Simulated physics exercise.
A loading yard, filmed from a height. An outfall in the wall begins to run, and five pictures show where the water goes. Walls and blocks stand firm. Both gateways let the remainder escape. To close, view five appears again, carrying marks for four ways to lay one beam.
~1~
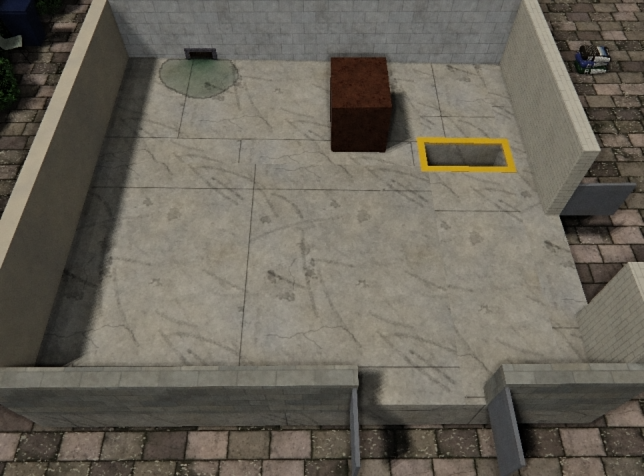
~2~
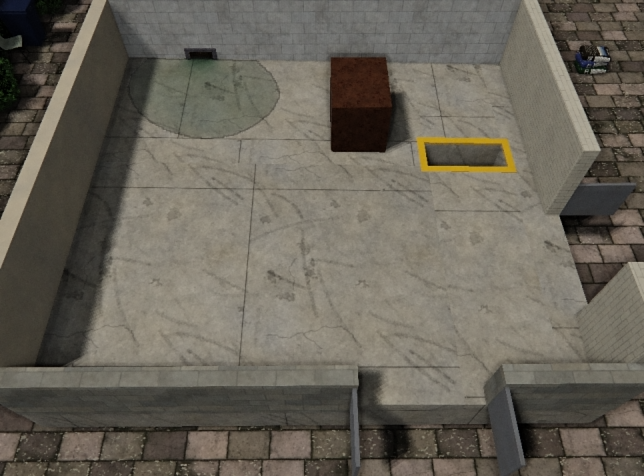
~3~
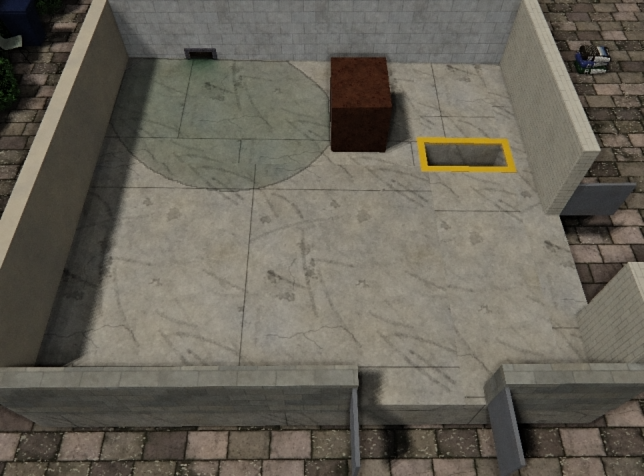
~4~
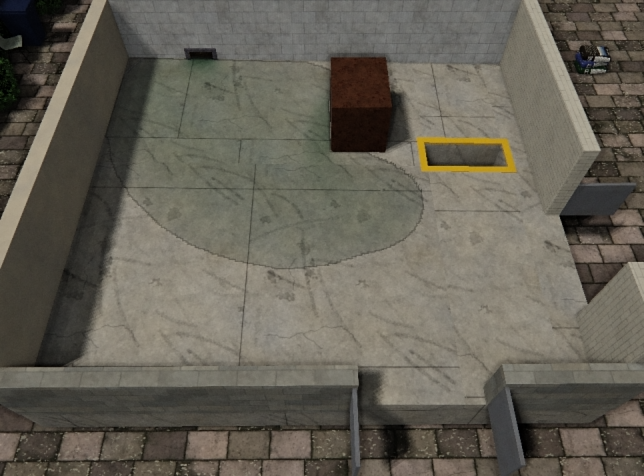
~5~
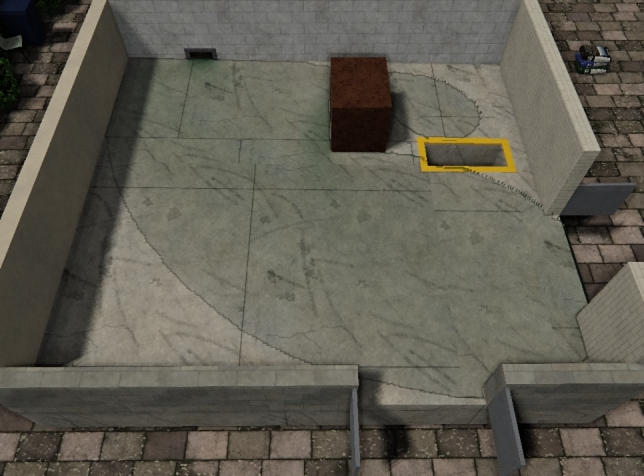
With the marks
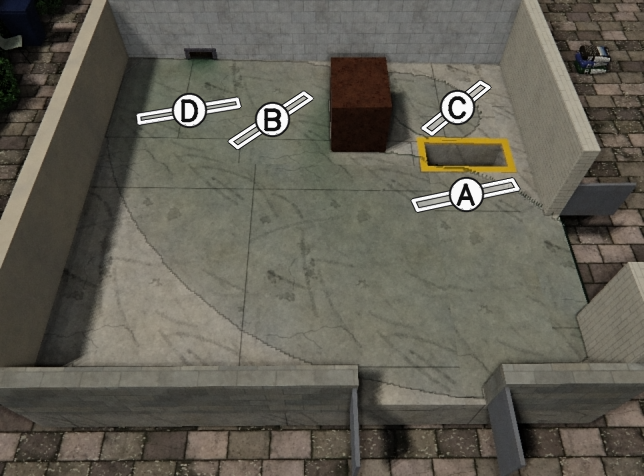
In a walled loading yard seen from above, greenish water spreads from a small outlet in the back wall, passing around a rusty brown block and covering most of the paved floor, while the yellow-edged gully remains dry.
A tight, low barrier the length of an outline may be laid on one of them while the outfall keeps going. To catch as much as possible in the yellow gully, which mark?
Take D.
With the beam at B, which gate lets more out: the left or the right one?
More leaves on the right.
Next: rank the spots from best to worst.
Best to worst: D, B, A, C.
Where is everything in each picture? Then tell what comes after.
Outfall at (201, 54); yellow gully at (465, 155); open gate at (559, 262); open gate at (419, 387); water covers 3 % of the ground and shows as far out as (197, 93); yellow gully still dry.
Water covers 10 % of the ground and shows as far out as (196, 135); yellow gully still dry.
Water covers 22 % of the ground and shows as far out as (294, 170); yellow gully still dry.
Water covers 38 % of the ground and shows as far out as (410, 224); yellow gully still dry.
Water covers 68 % of the ground and shows as far out as (588, 303); yellow gully still dry.
On the marked copy, A from (415, 205) to (515, 184); B from (234, 144) to (307, 95); C from (427, 130) to (484, 84); D from (138, 119) to (238, 102).
For spot A, about 13 % of the stream runs into the yellow gully, about 87 % out by the gates.
For spot B, about 20 % of the stream runs into the yellow gully, about 80 % out by the gates.
For spot C, about 5 % of the stream runs into the yellow gully, about 95 % out by the gates.
For spot D, about 36 % of the stream runs into the yellow gully, about 64 % out by the gates.
